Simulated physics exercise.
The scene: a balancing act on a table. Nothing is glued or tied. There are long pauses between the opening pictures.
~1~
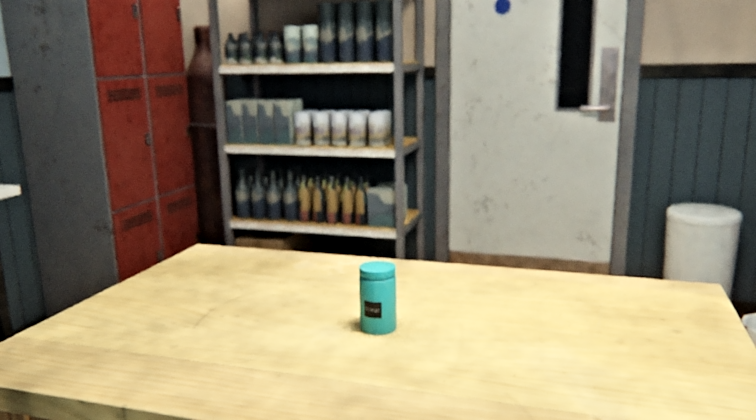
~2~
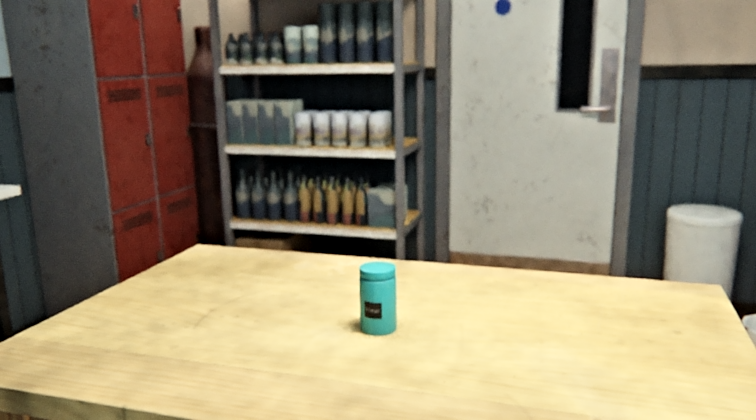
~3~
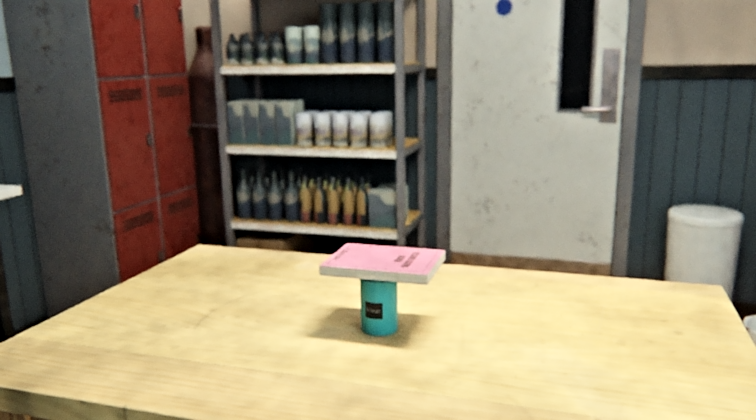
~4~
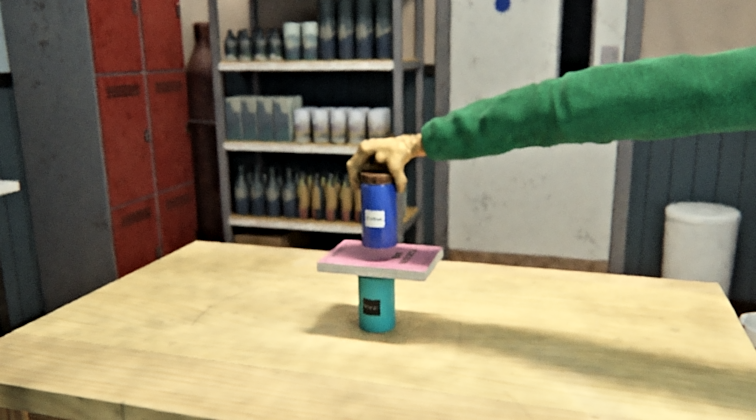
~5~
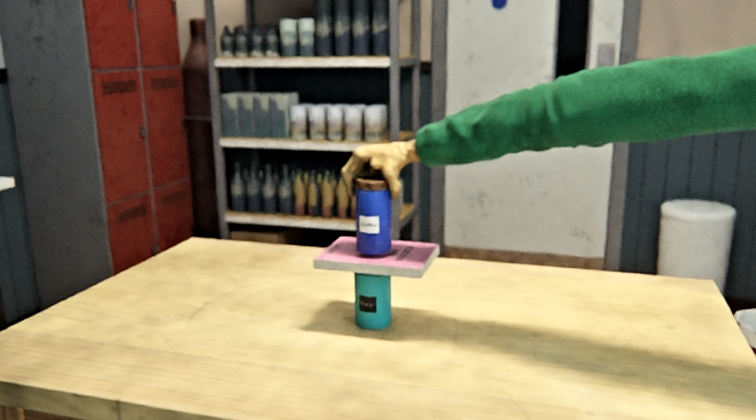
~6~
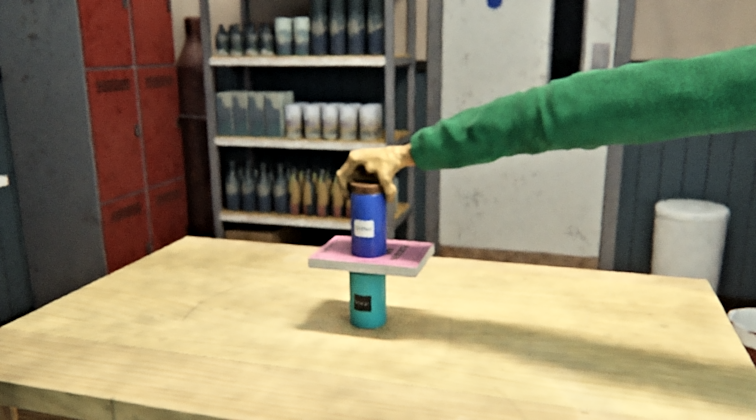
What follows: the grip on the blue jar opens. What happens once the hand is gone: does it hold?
As it turns out, it stays up.
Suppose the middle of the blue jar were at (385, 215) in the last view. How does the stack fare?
Then it holds.
Then, 0.30 s past the last view, nothing moves.
Then, 0.70 s past the last view, blue jar resting near (369, 218).
Finally, all 3 still in place. Final places as the last picture's camera would see them, blue jar near (369, 218). The stack keeps its balance.
